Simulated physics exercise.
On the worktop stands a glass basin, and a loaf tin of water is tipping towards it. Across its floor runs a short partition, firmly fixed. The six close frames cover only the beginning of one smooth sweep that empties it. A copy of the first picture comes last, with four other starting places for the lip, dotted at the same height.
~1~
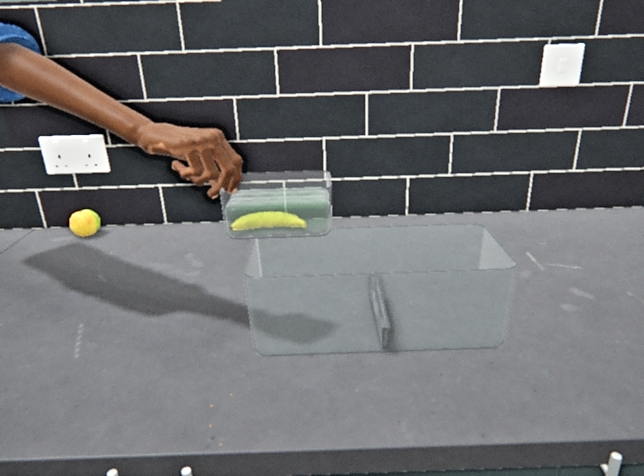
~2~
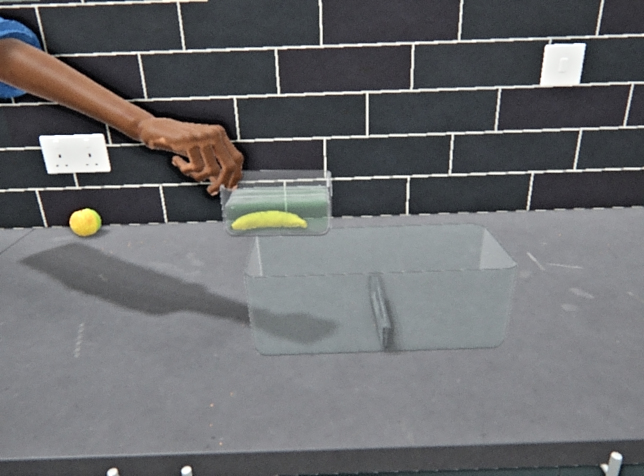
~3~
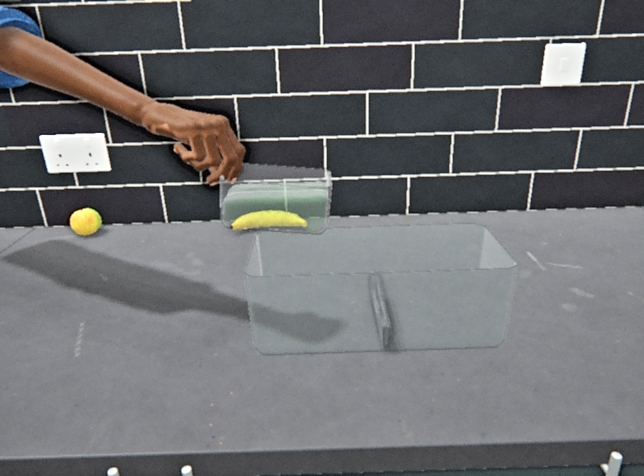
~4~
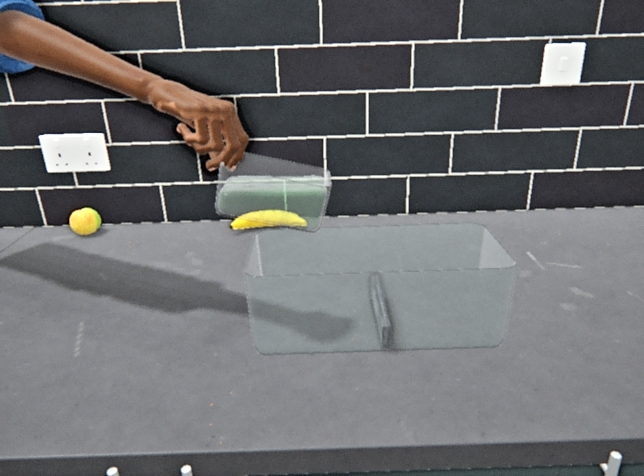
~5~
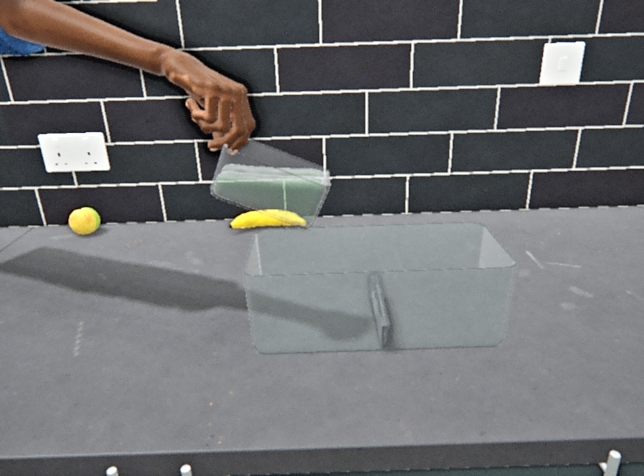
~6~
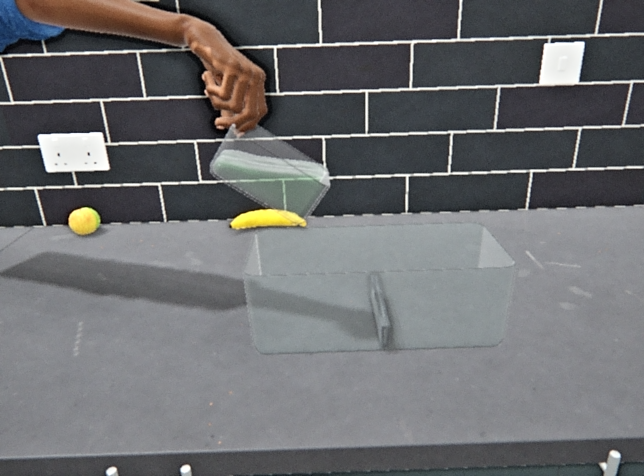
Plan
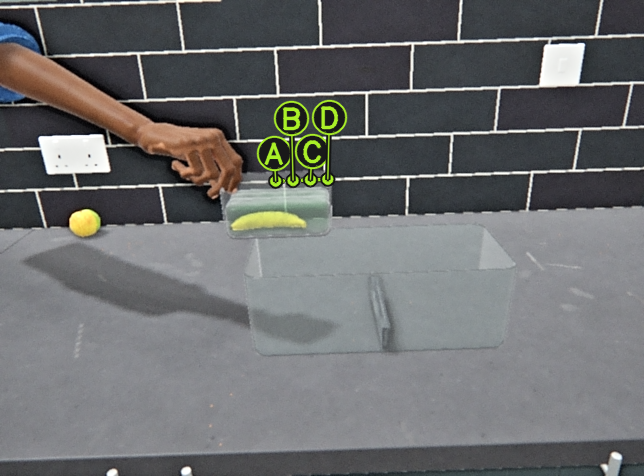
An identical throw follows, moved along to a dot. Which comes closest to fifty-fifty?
B beats the others.
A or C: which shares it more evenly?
The answer is C.
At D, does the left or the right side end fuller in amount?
The right side.
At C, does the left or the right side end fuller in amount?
The right one.
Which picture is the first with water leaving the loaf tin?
In picture 6.
On the marked copy, A at (275, 181); B at (293, 180); C at (310, 179); D at (327, 179).
If A is chosen, about 80 % ends left of the wall and 18 % right of it.
If B is chosen, about 48 % ends left of the wall and 50 % right of it; 3 % is lost outside.
If C is chosen, about 32 % ends left of the wall and 66 % right of it.
If D is chosen, about 20 % ends left of the wall and 77 % right of it; 3 % is lost outside.
